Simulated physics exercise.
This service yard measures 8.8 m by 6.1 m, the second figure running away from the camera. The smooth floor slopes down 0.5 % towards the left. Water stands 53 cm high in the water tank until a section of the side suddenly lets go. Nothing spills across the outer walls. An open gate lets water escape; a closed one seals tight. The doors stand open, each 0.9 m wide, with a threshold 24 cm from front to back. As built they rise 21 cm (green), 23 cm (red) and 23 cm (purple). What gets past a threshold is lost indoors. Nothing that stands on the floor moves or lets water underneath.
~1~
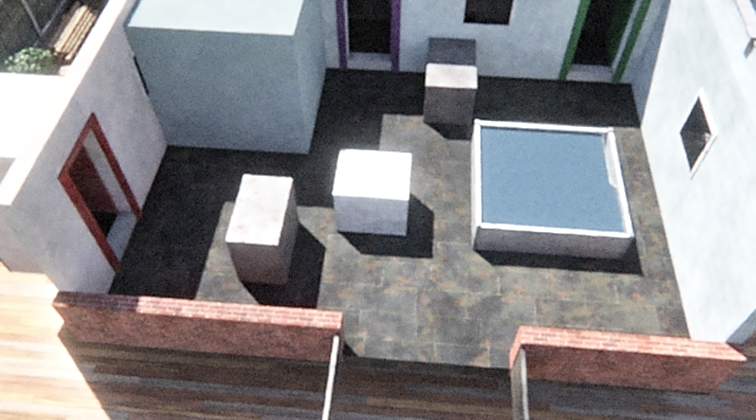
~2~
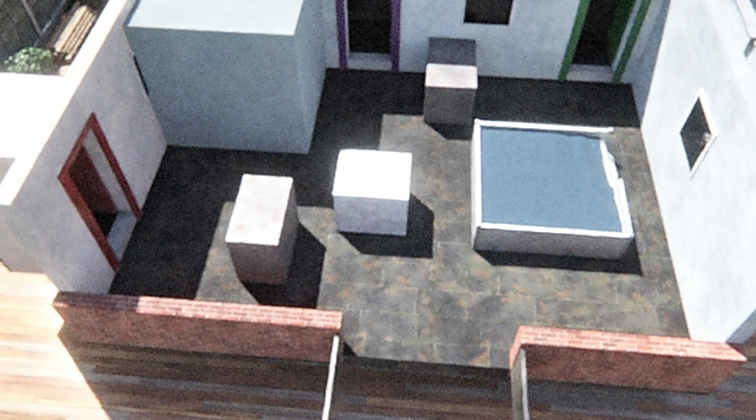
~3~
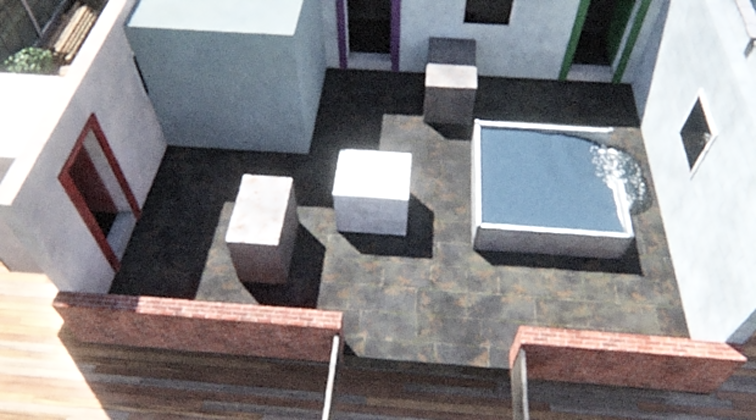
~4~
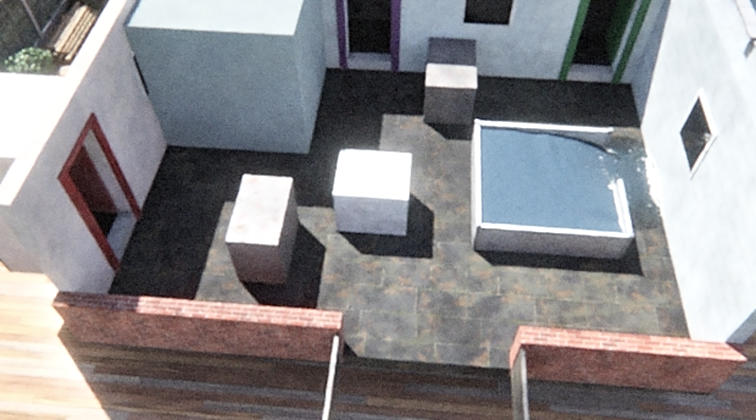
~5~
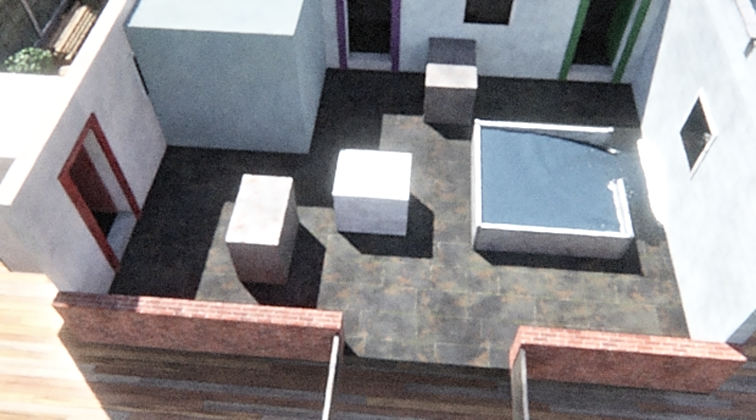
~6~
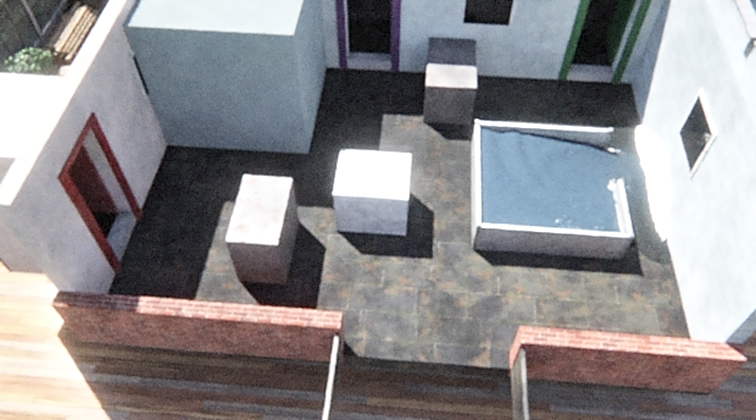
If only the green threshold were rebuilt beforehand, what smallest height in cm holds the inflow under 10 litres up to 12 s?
It would have to be roughly 26 cm high.
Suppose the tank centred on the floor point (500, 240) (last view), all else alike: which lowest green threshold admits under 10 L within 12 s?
About 22 cm.
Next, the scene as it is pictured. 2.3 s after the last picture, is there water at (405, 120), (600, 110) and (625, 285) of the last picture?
In that order: Not reached, under water, flooded.
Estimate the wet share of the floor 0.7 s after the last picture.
Some 10 per cent of it.
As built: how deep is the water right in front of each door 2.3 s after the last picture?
In cm: Green 26, red 0, purple 0.
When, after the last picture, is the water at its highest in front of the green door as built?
Near 1.8 s.
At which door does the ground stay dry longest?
Last comes the red one.
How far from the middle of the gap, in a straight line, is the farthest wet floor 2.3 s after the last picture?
Roughly 4.0 m.
Then, 0.7 s after the last picture water covers 10 % of the floor, deepest (44 cm) near (645, 176); it has not reached the green door.
Then, 2.3 s after the last picture water covers 25 % of the floor, deepest (30 cm) near (626, 94); 26 cm at the green door, 23 litres in over its 21 cm threshold.
Then, 11.3 s after the last picture water covers 95 % of the floor, deepest (12 cm) near (480, 86); 10 cm at the green door, 34 litres in over its 21 cm threshold.
At the green door as built, the water peaked near 29 cm, 1.9 s after the last picture.
With a threshold of 23 cm, 21 litres would have come in within the 12 s; with 31.5 cm, 0 litres. So under 10 litres takes about 26 cm.
